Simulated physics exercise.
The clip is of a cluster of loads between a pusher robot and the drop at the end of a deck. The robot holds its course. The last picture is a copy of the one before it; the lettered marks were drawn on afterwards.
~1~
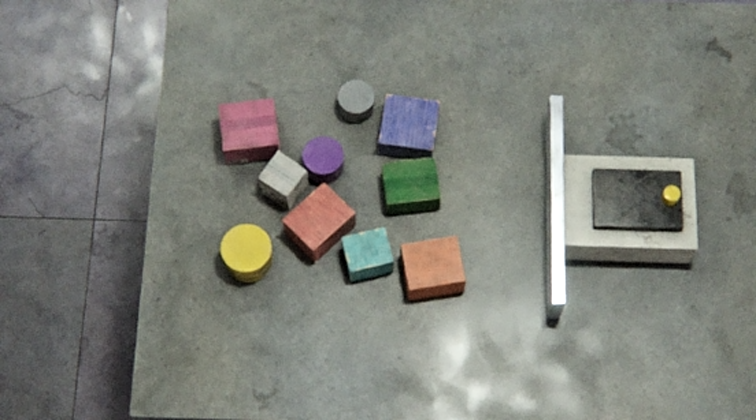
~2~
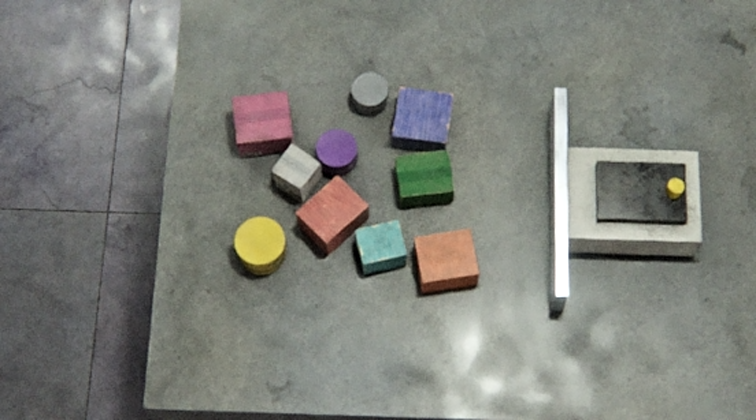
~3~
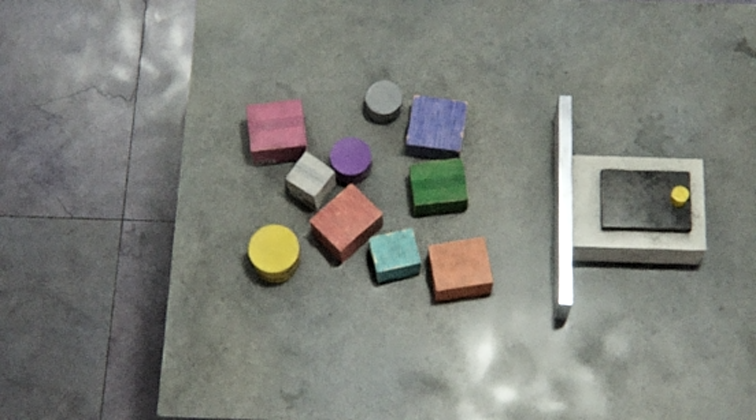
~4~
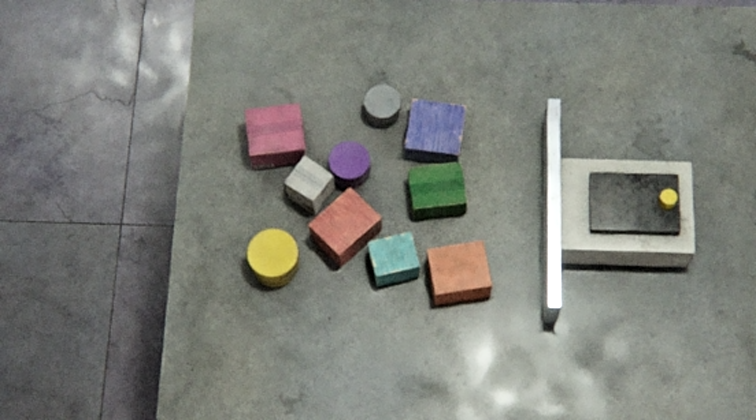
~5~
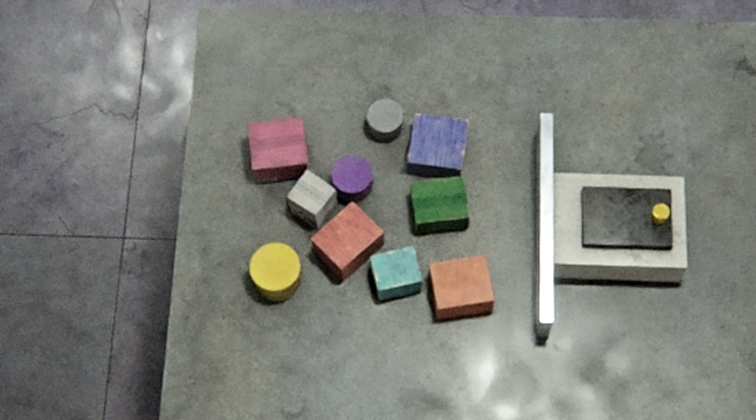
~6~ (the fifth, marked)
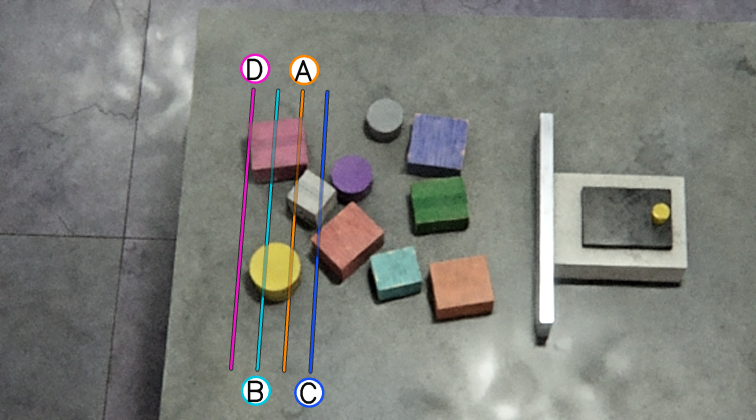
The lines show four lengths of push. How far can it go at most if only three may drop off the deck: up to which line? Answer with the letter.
No farther than B.
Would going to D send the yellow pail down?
By then, yes.
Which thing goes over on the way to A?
The yellow pail.
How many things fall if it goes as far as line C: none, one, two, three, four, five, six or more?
By then, none.
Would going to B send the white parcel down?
Yes.
On the copy, A at (294, 226); B at (268, 225); C at (319, 227); D at (243, 224).
On B. First, robot (519, 214); white parcel (310, 193); grey pail (370, 120).
Then, robot (420, 211); yellow pail (213, 270); pink box (229, 139).
Finally, robot (342, 208); white parcel over the edge; yellow pail over the edge; three fallen.
By contrast, A is within the limit but short; C is within the limit but short; D drops six.
